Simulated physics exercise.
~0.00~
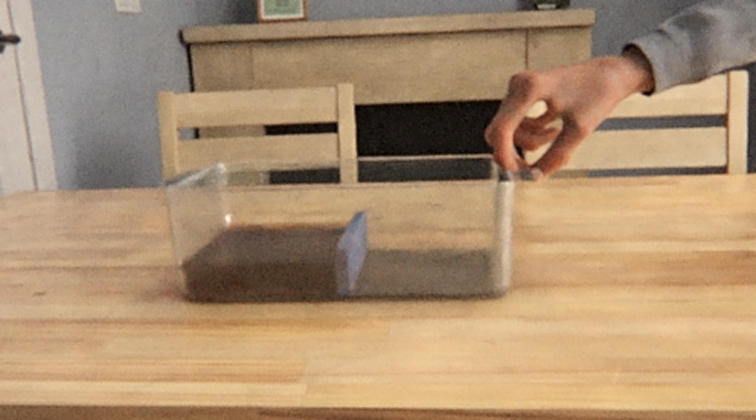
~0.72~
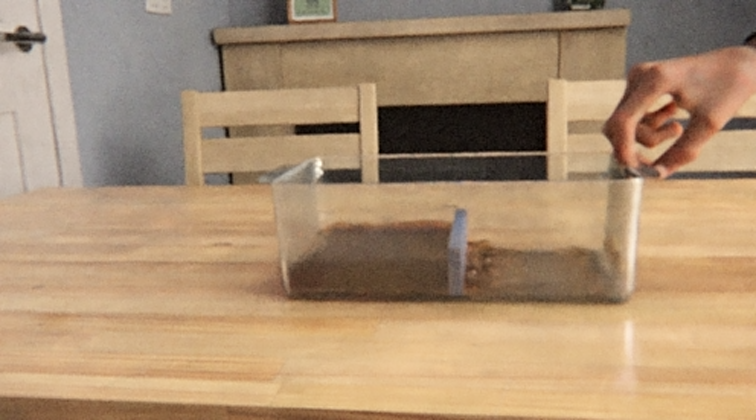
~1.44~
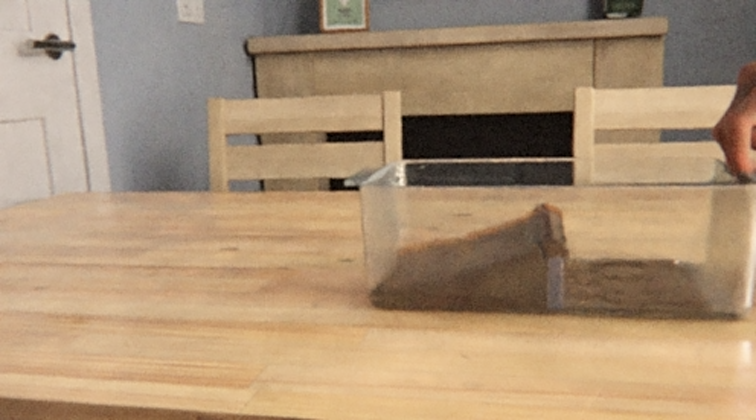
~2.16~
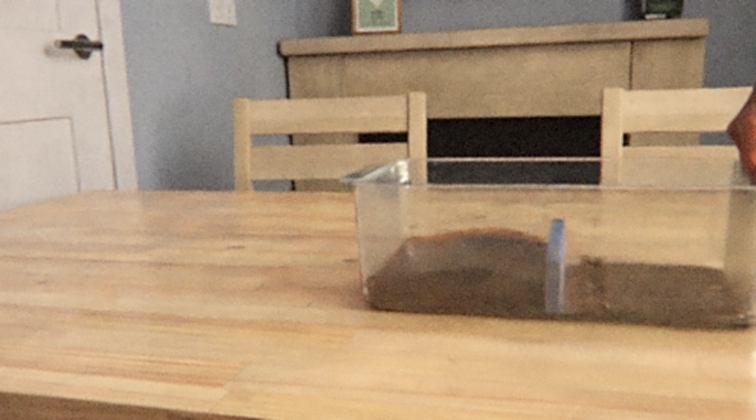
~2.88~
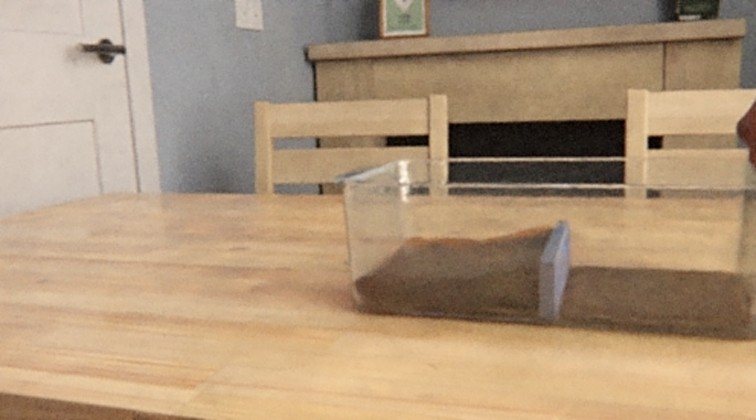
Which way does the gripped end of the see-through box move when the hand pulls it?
The gripped end of the box moves to the right, and the rest of the box slides along the table with it.
